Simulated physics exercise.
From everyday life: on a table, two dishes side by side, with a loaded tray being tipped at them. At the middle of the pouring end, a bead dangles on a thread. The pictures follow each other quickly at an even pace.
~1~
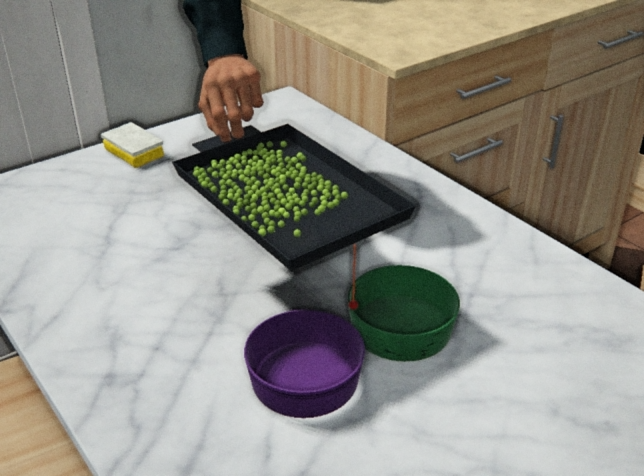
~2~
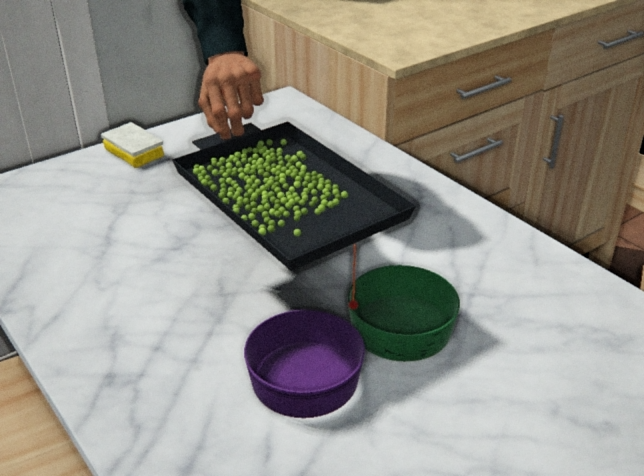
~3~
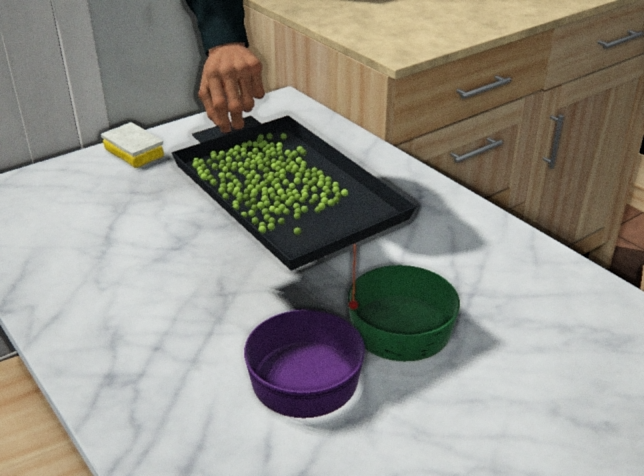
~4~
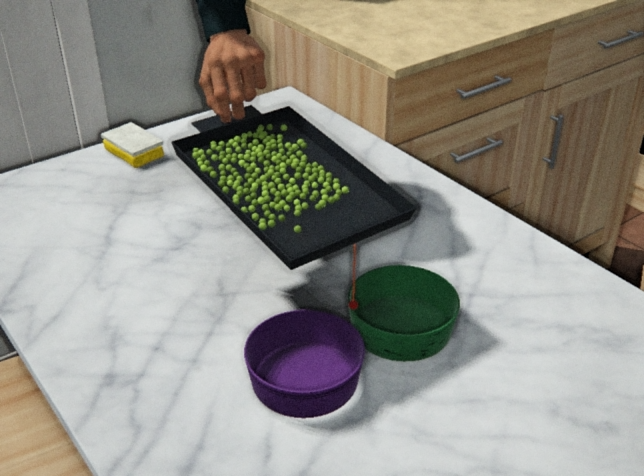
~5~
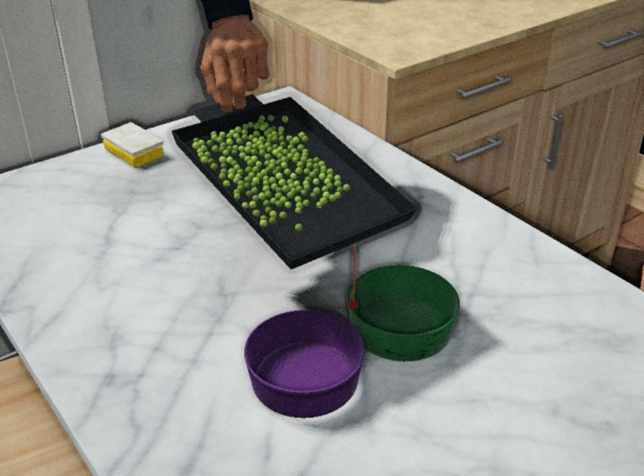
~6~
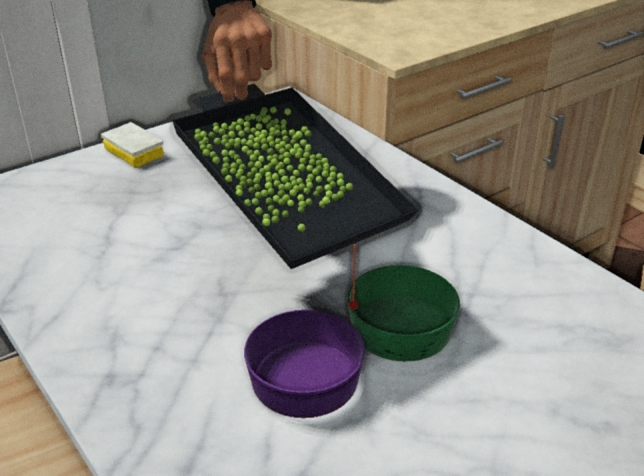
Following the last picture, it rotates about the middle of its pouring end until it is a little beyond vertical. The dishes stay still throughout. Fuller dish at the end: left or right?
Right.
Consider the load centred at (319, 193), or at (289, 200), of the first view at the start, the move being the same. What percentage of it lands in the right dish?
The first start yields 70 per cent, the second 60 per cent.
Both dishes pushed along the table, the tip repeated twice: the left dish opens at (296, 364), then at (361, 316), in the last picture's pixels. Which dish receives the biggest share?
Try 1 - the dish at right; try 2 - the dish at left.
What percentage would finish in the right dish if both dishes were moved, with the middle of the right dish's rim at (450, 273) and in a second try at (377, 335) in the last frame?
10 %, 70 %.
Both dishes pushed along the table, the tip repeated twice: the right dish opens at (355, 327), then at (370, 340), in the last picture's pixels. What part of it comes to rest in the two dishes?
60 per cent, then 70 per cent.
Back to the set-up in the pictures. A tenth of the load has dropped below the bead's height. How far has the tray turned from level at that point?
Somewhere near 90 degrees, I'd say.
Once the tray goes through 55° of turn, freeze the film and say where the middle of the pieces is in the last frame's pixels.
Near the pixel (362, 226).
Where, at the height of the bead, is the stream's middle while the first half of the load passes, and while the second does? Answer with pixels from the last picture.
Roughly (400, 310) first, then roughly (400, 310).
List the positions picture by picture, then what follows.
Corners of the pouring end at (291, 256) and (410, 205), level; middle of the load at (271, 184), dried peas; left dish at (341, 396); right dish at (440, 340); bead on its thread at (353, 305), in the first frame.
Corners of the pouring end at (291, 256) and (410, 205), level; middle of the load at (271, 183), in the second frame.
Corners of the pouring end at (291, 256) and (411, 206), tipped barely, lowest at the right corner; middle of the load at (271, 179), in the third frame.
Corners of the pouring end at (292, 256) and (411, 206), tipped a little, lowest at the right corner; middle of the load at (271, 173), in the fourth frame.
Corners of the pouring end at (293, 256) and (412, 207), tipped a little, lowest at the right corner; middle of the load at (272, 167), in the fifth frame.
Corners of the pouring end at (294, 257) and (413, 208), tipped a little, lowest at the right corner; middle of the load at (275, 162); left dish at (341, 396); right dish at (440, 340), in the sixth frame.
Soon after the last picture, tray tipped steeply; nearly all on the tray; a stray few in the right dish; a stray few outside both; a stray few in the air.
A little later, tray tipped right over; most on the tray; a stray few in the left dish; a small part in the right dish; a small part outside both; a small part in the air.
Later still, tray tipped past a quarter turn; a small part in the left dish; about two thirds in the right dish; about a quarter outside both.
By the end, tray tipped past a quarter turn; a small part in the left dish; about two thirds in the right dish; about a quarter outside both.
